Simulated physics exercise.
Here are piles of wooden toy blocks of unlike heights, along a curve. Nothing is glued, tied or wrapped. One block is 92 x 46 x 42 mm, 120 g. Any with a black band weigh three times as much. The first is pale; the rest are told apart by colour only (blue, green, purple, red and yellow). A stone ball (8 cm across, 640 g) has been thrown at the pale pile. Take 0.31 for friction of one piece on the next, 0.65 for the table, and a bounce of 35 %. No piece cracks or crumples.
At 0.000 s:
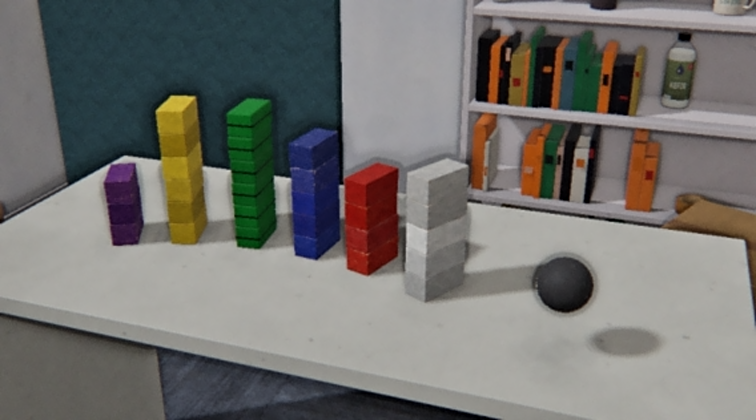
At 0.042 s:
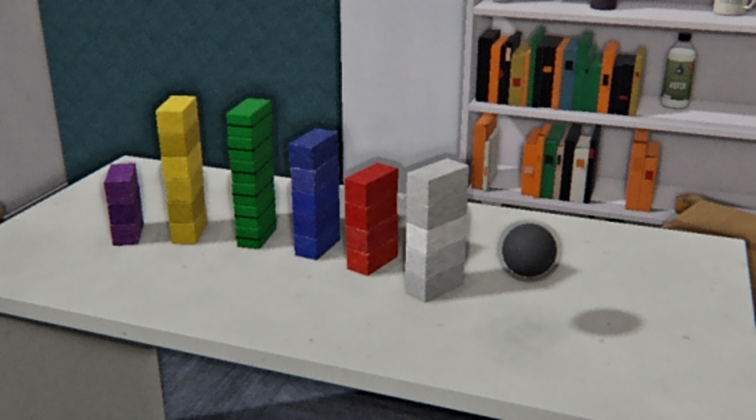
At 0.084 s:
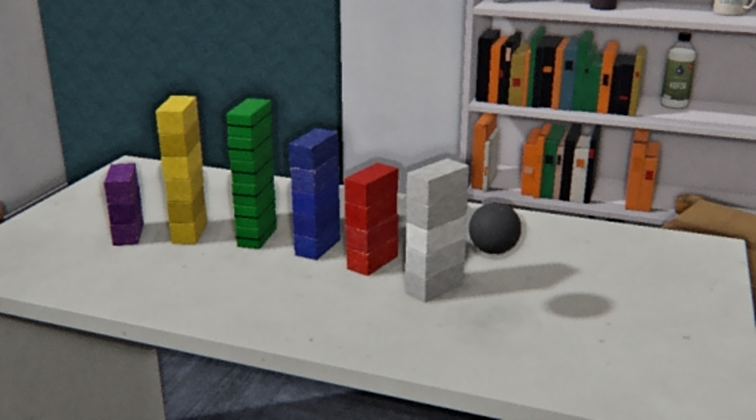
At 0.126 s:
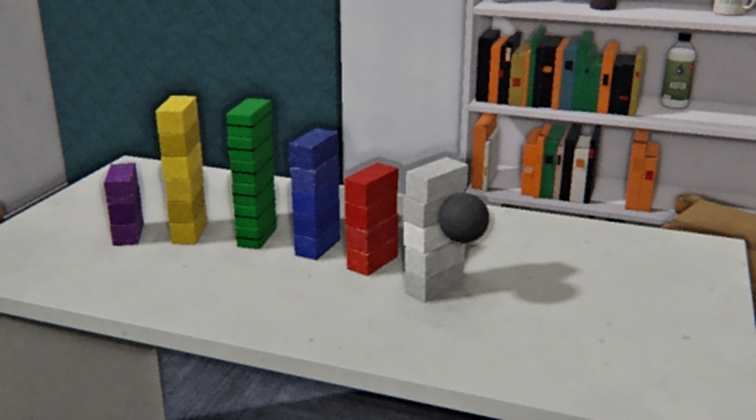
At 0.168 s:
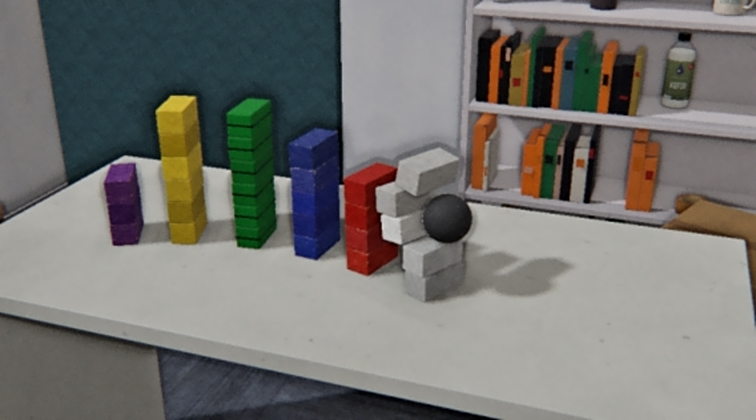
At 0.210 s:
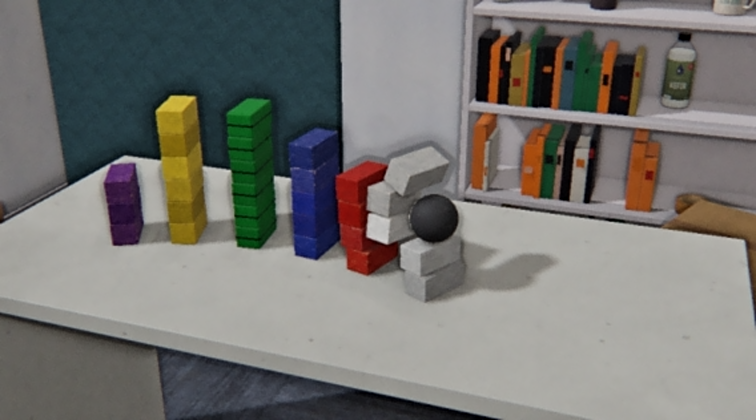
The clip shows a row of coloured block stacks on a white table as a dark ball moves left through the air and strikes the pale stack, pushing its upper blocks left and tilting them against the red stack.
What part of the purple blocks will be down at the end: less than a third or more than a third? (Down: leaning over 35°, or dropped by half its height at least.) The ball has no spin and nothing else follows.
Ending down: Less than a third.
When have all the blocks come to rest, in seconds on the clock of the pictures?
Around 1.0 s.
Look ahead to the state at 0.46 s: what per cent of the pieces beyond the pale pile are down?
10 per cent by then.
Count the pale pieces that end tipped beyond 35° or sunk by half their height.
The count is 4.
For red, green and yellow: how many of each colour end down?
By colour: Red 3, green 0, yellow 0.
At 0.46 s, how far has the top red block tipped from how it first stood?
Roughly 15°.
By 0.27 s, 3 of the pale pile down; none of the 3 purple blocks down (0 of 24 in all colours); top purple block unmoved; top red block tilted 10°.
By 0.34 s, 4 of the pale pile down; none of the 3 purple blocks down (1 of 24 in all colours); top purple block unmoved; top red block tilted 23°, 16 mm lower.
By 0.46 s, 4 of the pale pile down; none of the 3 purple blocks down (3 of 24 in all colours); top purple block unmoved; top red block tilted 14°, 32 mm lower.
By 0.66 s, 4 of the pale pile down; none of the 3 purple blocks down (3 of 24 in all colours); top purple block unmoved; top blue block tilted 21°.
When it is over (1.4 s), 4 of the pale pile down; none of the 3 purple blocks down (3 of 24 in all colours); top purple block unmoved; top red block tilted 61°, 53 mm lower. That is 0 per cent. In pixels of the last frame, middles, top purple block near (121, 183), top red block near (326, 192).
